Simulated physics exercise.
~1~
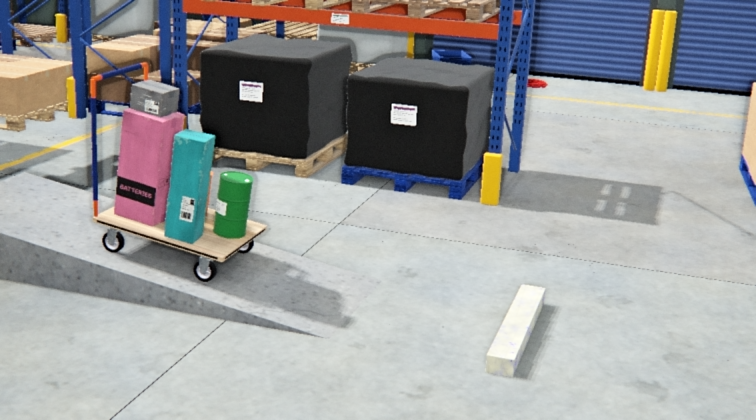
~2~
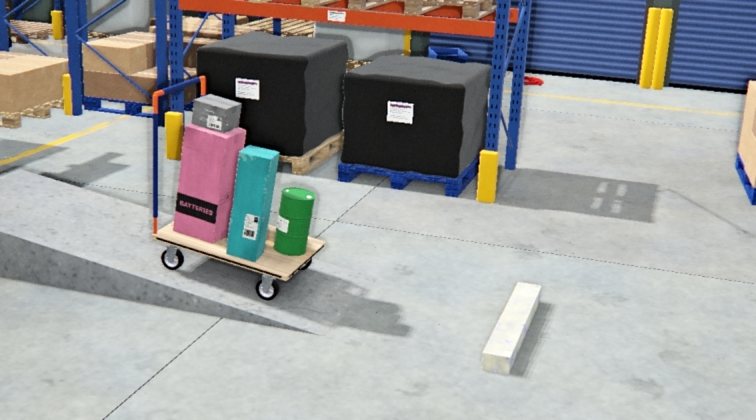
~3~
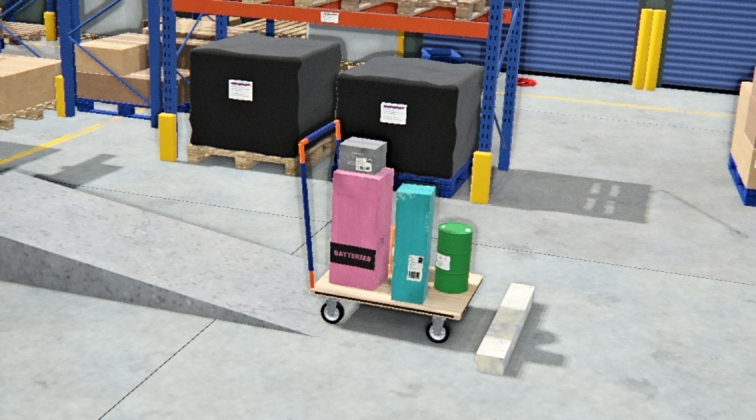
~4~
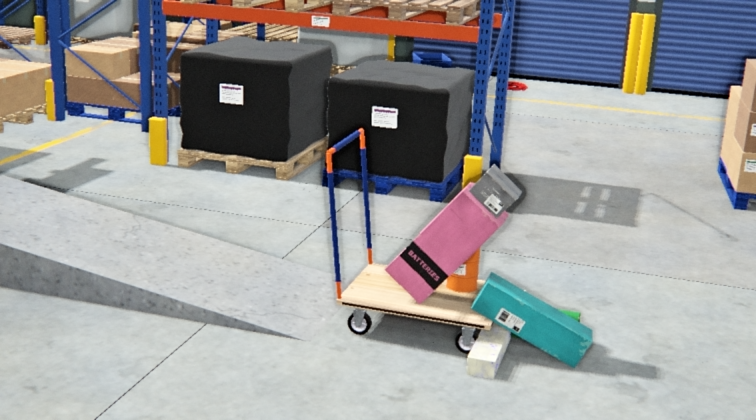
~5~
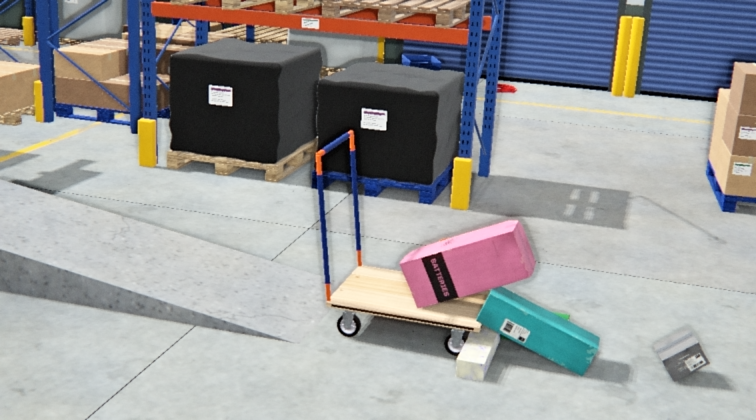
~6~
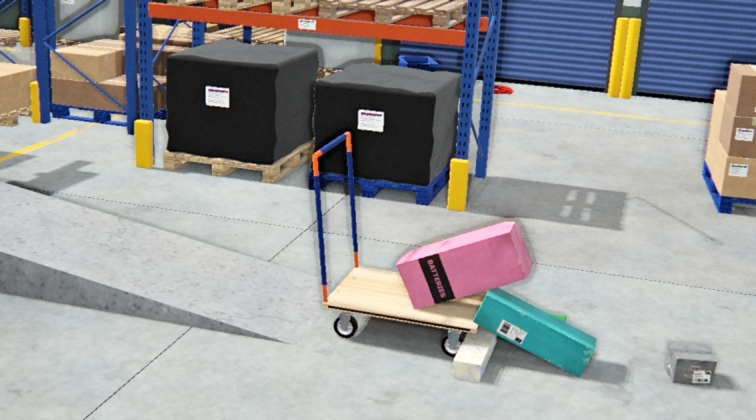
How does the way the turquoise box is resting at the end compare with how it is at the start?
At the start the turquoise box stands on end on the trolley, leaning a little with the slope. At the end it is on its side, off the front of the trolley.
A grey concrete ramp slopes down across a warehouse floor, seen from above, with black-wrapped pallets and orange and blue racking behind. On it, a flat wooden trolley carries a tall pink box with a grey parcel on top, a turquoise box and a green canister. The trolley rolls right onto level ground and stops against a pale kerb. The turquoise box and green canister pitch off over the front, while the pink box tips, uncovering an orange canister behind it. The grey parcel tumbles to the floor at far right, and the pink box ends on its side, still aboard.
